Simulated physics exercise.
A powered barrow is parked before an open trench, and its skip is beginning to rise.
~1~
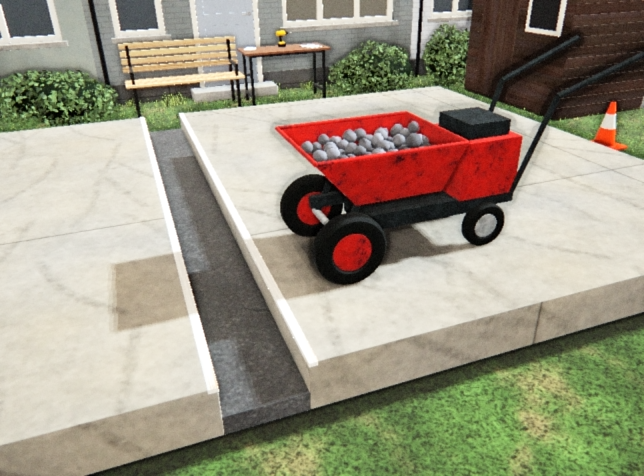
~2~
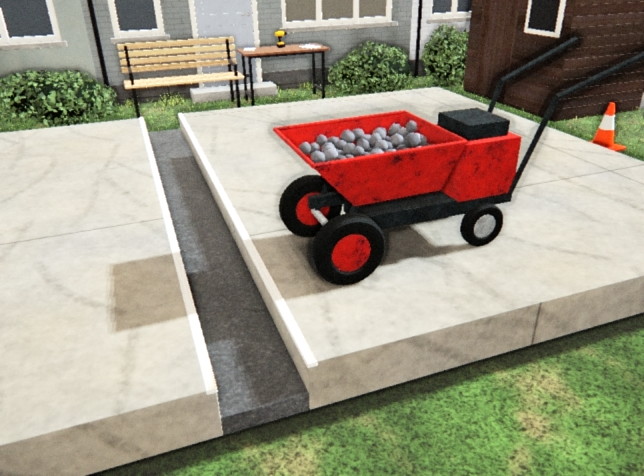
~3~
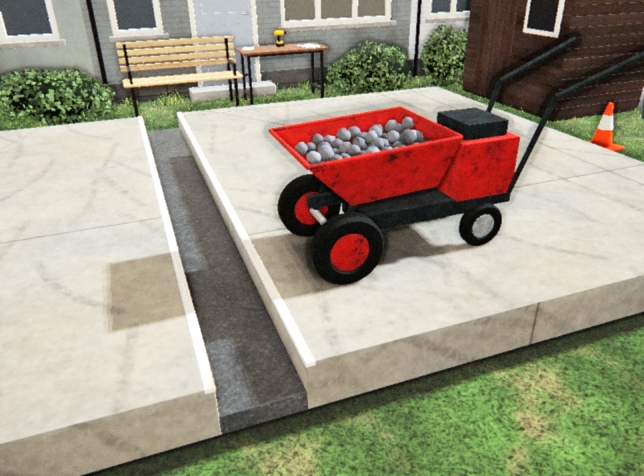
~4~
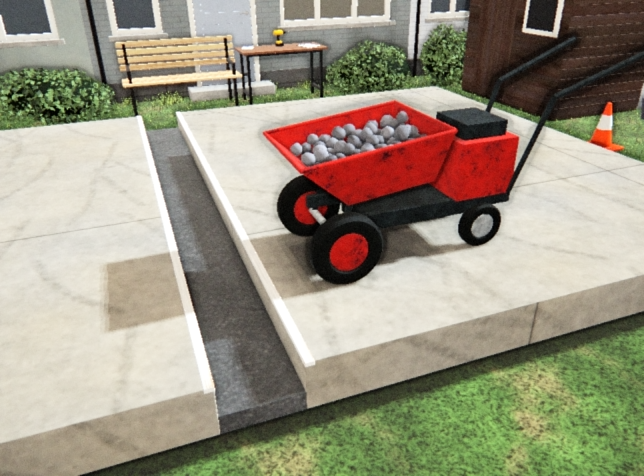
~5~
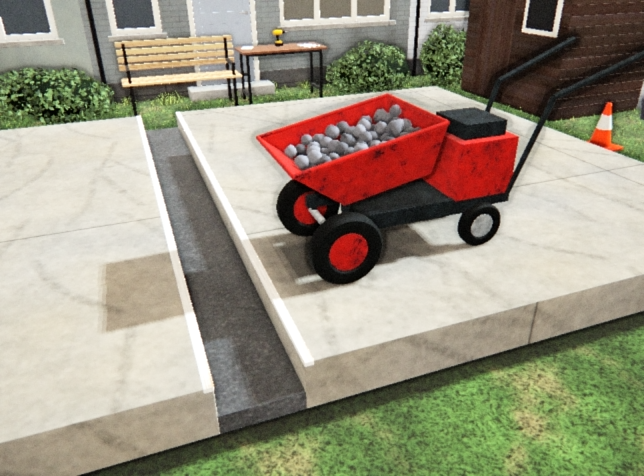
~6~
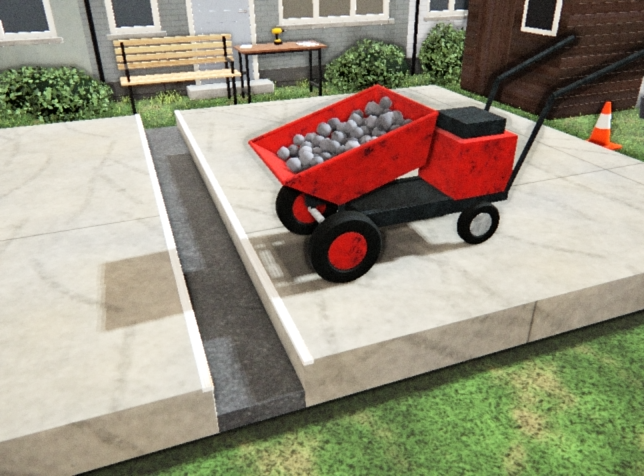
On a pale paved patio cut by a narrow dark trench, a red powered barrow full of round grey stones stood still while its skip slowly tilted forward, its front lip reaching farther left.
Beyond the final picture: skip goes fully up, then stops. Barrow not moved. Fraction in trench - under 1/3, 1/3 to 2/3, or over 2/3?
Over 2/3.
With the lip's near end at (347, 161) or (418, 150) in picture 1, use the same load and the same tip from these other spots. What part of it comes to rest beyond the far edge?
In order: 0 % and 0 %.
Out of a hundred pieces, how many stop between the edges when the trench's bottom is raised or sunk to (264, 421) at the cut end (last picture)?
90 %.
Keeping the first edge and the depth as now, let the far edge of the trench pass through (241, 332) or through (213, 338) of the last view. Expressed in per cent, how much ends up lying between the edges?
First case 20 %, second case 70 %.
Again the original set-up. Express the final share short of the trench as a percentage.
Call it some 0 percent of the pieces.
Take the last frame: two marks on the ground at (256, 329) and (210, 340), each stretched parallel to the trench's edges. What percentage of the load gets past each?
Close to 80 and 30 per cent respectively.
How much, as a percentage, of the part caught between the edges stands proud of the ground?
Roughly 0 %.
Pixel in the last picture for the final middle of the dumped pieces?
Close to (211, 290) in the last picture.
Shortly afterwards, skip tipped steeply; the whole lot in the skip.
Next, skip tipped right over; near two thirds in the skip; near a third in or heaped over the trench; only a few beyond it; only a few falling.
Some moments later, skip tipped right over; only a few in the skip; the bulk in or heaped over the trench; a little beyond it.
In the end, skip tipped right over; the bulk in or heaped over the trench; a little beyond it.
